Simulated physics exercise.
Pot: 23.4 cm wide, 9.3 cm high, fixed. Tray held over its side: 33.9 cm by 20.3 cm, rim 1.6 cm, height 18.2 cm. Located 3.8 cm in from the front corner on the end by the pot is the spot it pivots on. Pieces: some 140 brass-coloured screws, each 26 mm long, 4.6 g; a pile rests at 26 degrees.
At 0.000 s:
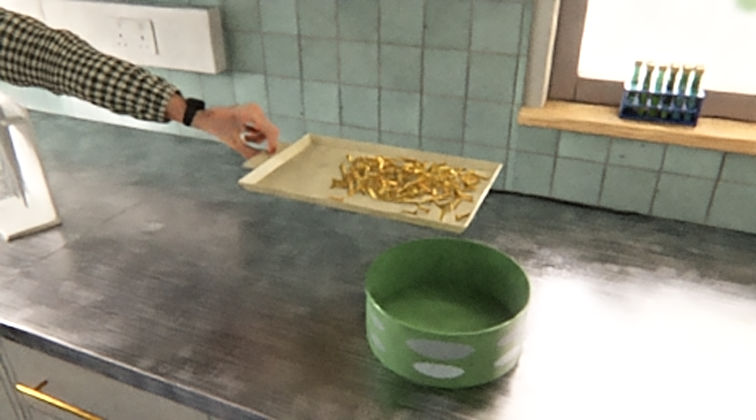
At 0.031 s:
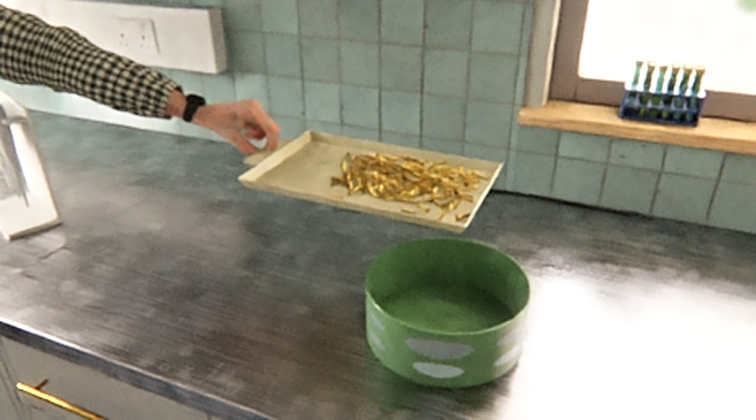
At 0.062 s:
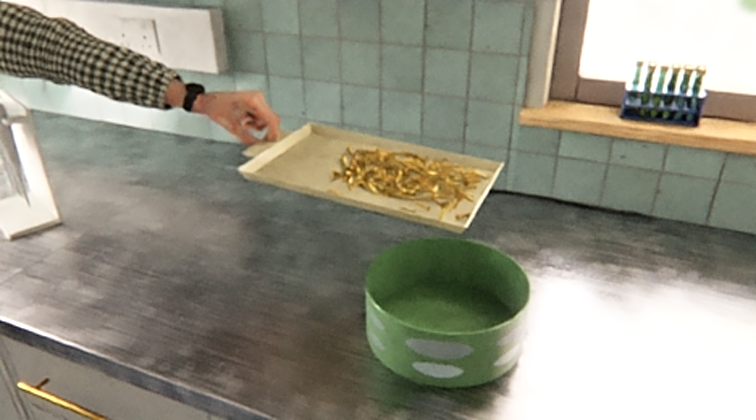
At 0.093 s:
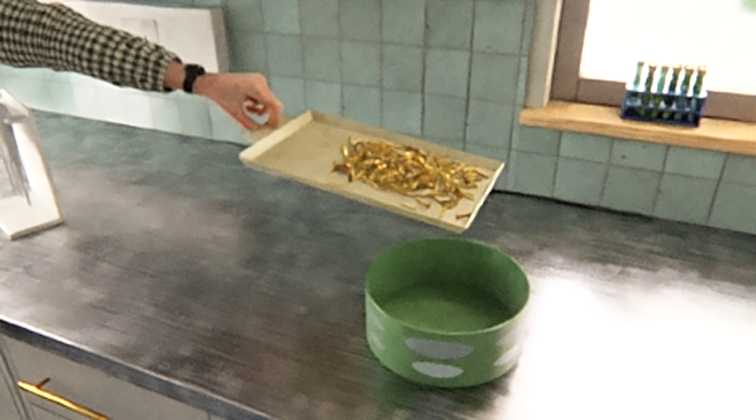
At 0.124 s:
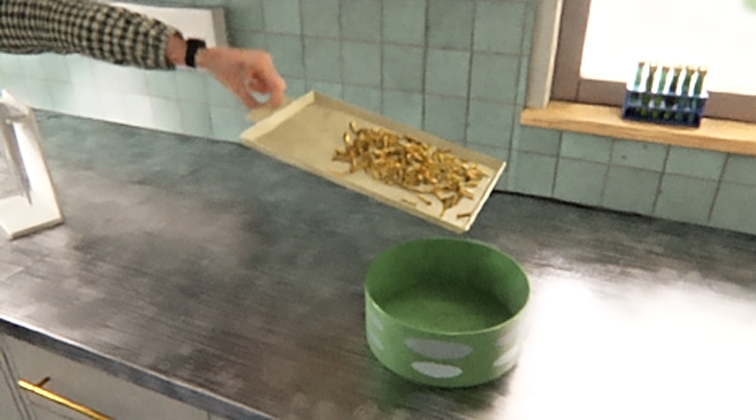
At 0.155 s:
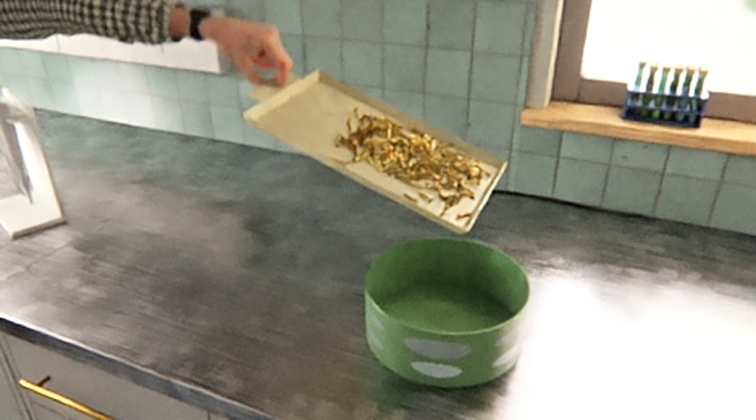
A hand in a checked sleeve and dark watch reaches in from the left over a dark kitchen worktop, seen from slightly above against pale green tiles. Beside it, a cream tray carries a pile of small brass-coloured screws above a green pot with pale oval patches, near a windowsill rack. The tray's left end rises with the hand, slowly then faster, slanting down rightward, while the camera stays still.
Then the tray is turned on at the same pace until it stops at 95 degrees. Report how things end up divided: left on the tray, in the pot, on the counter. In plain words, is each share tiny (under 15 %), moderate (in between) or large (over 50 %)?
Left on the tray: Tiny; pot: Moderate; counter: Large.
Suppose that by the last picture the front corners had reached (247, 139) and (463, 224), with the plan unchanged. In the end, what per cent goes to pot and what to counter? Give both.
That works out as pot 50 and counter 50.
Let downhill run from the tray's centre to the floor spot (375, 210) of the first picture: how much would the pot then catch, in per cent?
80 %.
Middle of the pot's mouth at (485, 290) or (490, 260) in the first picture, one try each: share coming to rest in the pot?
Roughly 70 per cent, then 90 per cent.
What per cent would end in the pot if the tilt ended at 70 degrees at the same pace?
Around 45 in a hundred.
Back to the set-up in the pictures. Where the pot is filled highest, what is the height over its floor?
Some 1.5 cm up.
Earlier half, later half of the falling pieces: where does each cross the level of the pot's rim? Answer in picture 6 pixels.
Roughly (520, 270) to start, and after that (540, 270).
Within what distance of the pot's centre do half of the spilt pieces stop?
Some 24 centimetres.
Then, at 0.35 s, tilt 58 degrees; the tray holds 100 %, the pot 0 %.
After 0.48 s, tilt 84 degrees; the tray holds 80 %, the pot 0 %.
After 0.74 s, tilt 95 degrees; the tray holds 0 %, the pot 40 %.
At rest (2.1 s), tray 0 %, pot 40 %, counter 60 %.
